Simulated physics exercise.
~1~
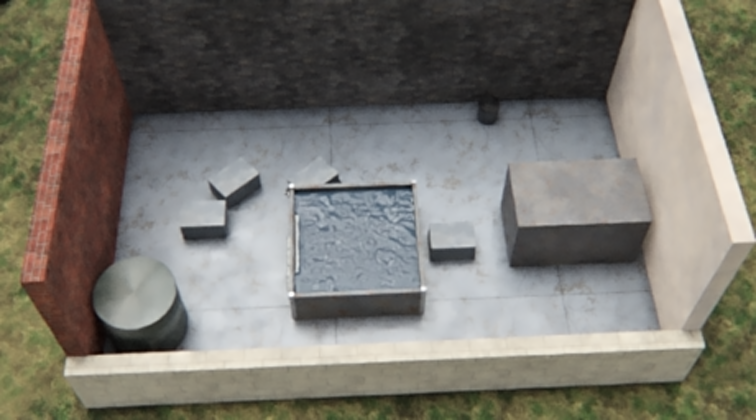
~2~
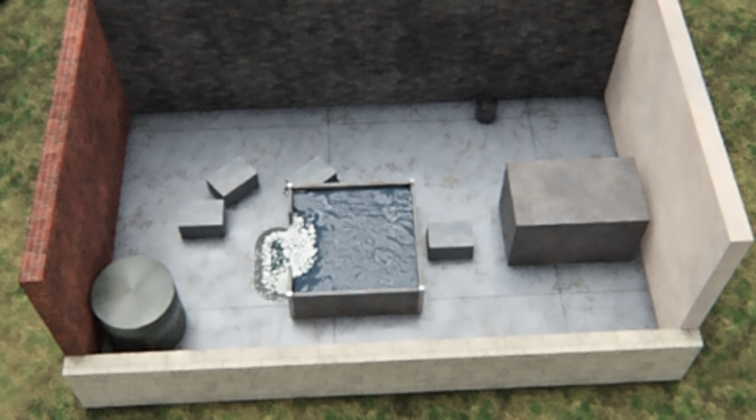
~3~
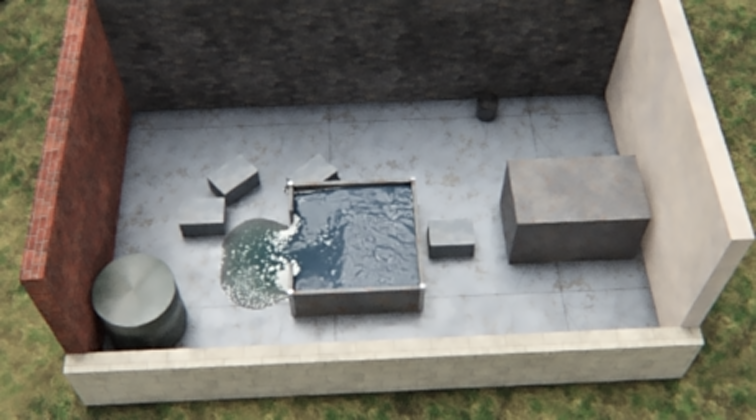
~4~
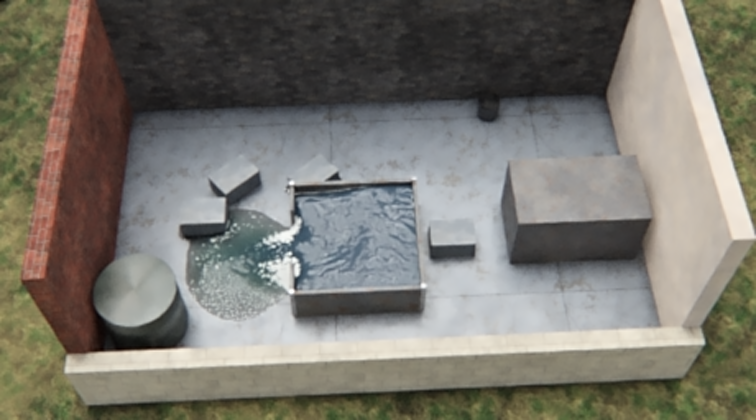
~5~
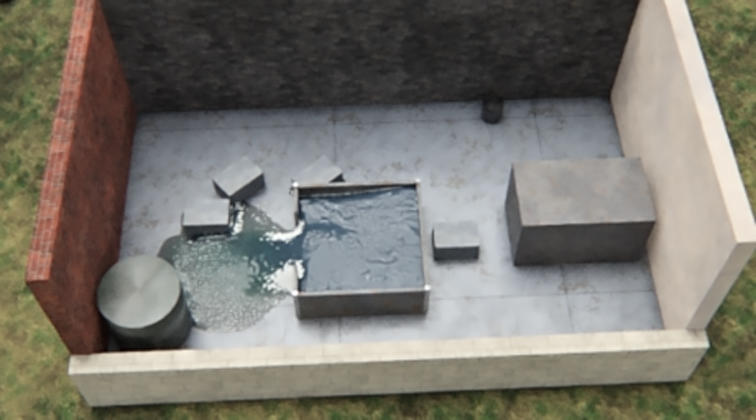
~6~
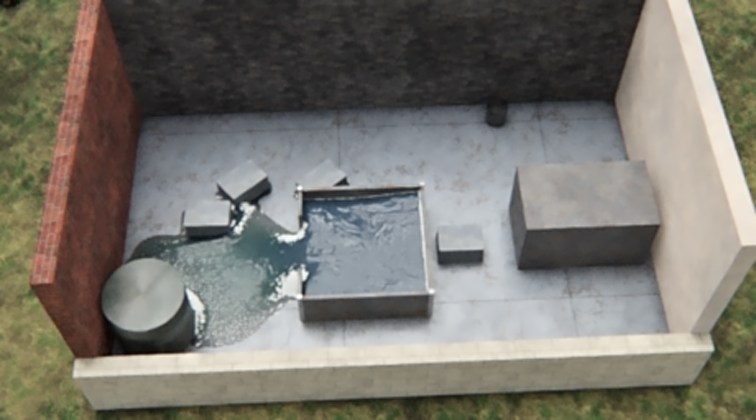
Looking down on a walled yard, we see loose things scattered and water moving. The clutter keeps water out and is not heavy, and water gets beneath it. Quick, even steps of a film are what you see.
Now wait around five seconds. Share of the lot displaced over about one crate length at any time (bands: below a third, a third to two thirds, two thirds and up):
It stays in the bottom third.
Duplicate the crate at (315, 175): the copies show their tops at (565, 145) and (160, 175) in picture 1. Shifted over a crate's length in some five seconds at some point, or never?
Taking the two as listed, the first stopped before it and the second reached the mark.
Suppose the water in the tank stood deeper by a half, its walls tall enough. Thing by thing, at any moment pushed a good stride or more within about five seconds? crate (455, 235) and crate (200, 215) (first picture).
Here's the rundown: Came up short, then made it that far.
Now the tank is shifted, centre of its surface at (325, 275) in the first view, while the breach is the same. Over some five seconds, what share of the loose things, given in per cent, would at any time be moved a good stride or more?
I make it 0 per cent.
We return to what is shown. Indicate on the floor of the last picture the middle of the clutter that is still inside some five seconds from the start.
Mean position: About (387, 175).
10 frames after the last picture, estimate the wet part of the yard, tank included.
35 per cent.
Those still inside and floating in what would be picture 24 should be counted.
So that is 1.
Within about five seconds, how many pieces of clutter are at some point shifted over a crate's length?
That adds up to 1.
A moment on, 0 of 5 are well off their spots; 0 afloat.
Next, 1 of 5 are well off their spots; 0 afloat.
Later, 1 of 5 are well off their spots; 1 afloat.
In the end, 1 of 5 are well off their spots, and 1 have been at some point; 0 afloat.
